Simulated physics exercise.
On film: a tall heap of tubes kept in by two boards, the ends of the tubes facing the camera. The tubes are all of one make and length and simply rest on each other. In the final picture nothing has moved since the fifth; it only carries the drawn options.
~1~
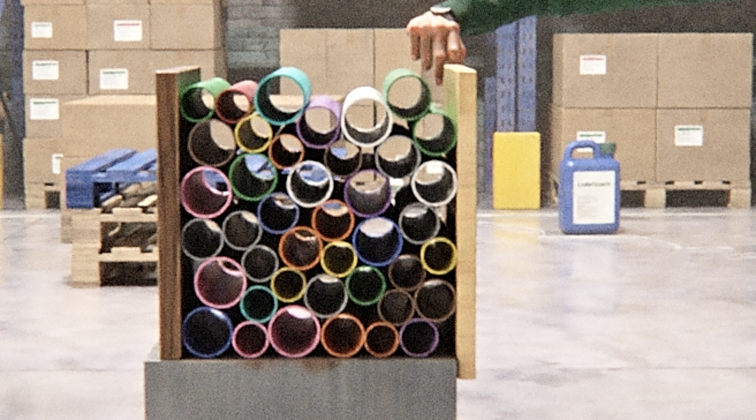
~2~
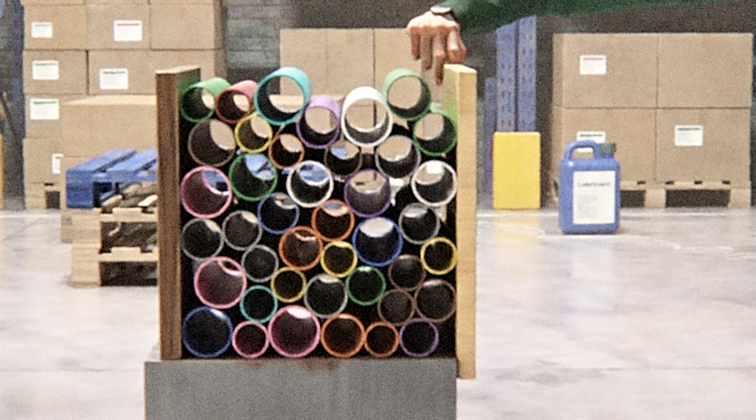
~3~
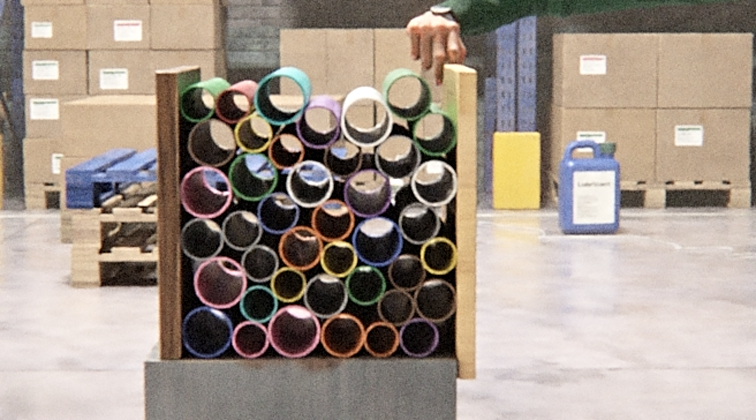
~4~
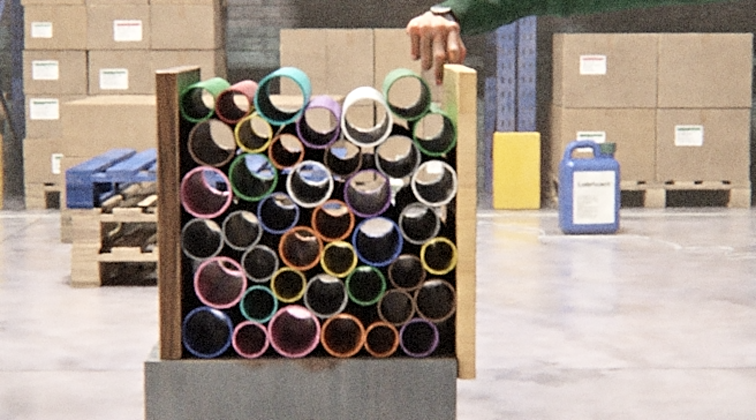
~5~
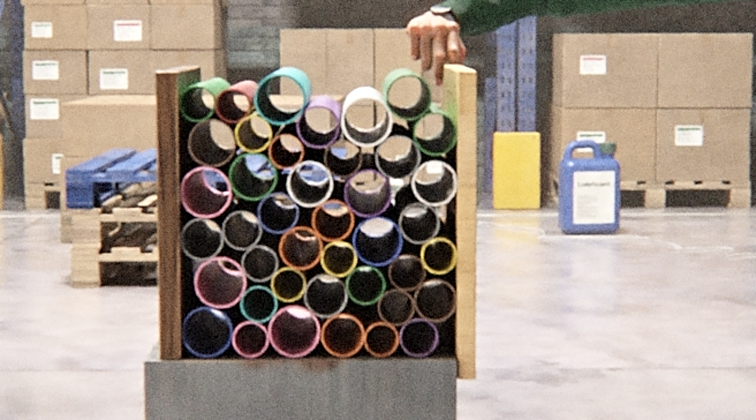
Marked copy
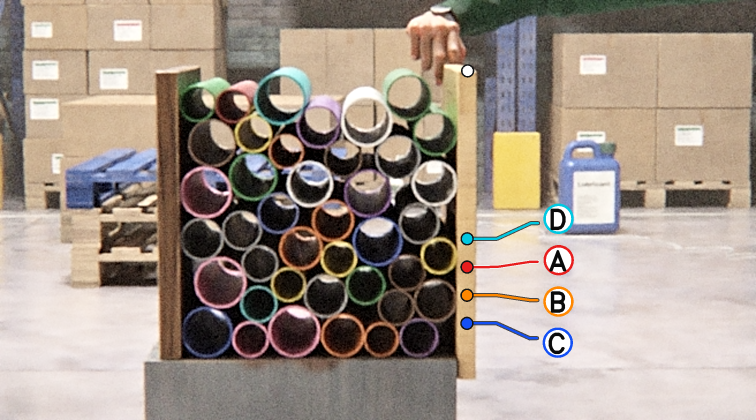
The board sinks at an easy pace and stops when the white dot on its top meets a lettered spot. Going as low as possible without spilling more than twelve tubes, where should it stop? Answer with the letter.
It can be let down to B.
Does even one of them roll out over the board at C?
At C: Yes.
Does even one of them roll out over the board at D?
Yes, at D.
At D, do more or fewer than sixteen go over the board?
Fewer than sixteen.
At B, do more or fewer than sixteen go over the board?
Fewer than sixteen.
On the marked copy, A at (467, 267); B at (467, 295); C at (467, 324); D at (467, 239); the white dot at (468, 71).
Taking B. A third of the way, top of the board (457, 177).
Two thirds of the way, top of the board (457, 292).
When it is over, top of the board (457, 294), eleven out over the board.
As for the rest, A about seven out over the board; C more than twelve out over the board; D three out over the board.
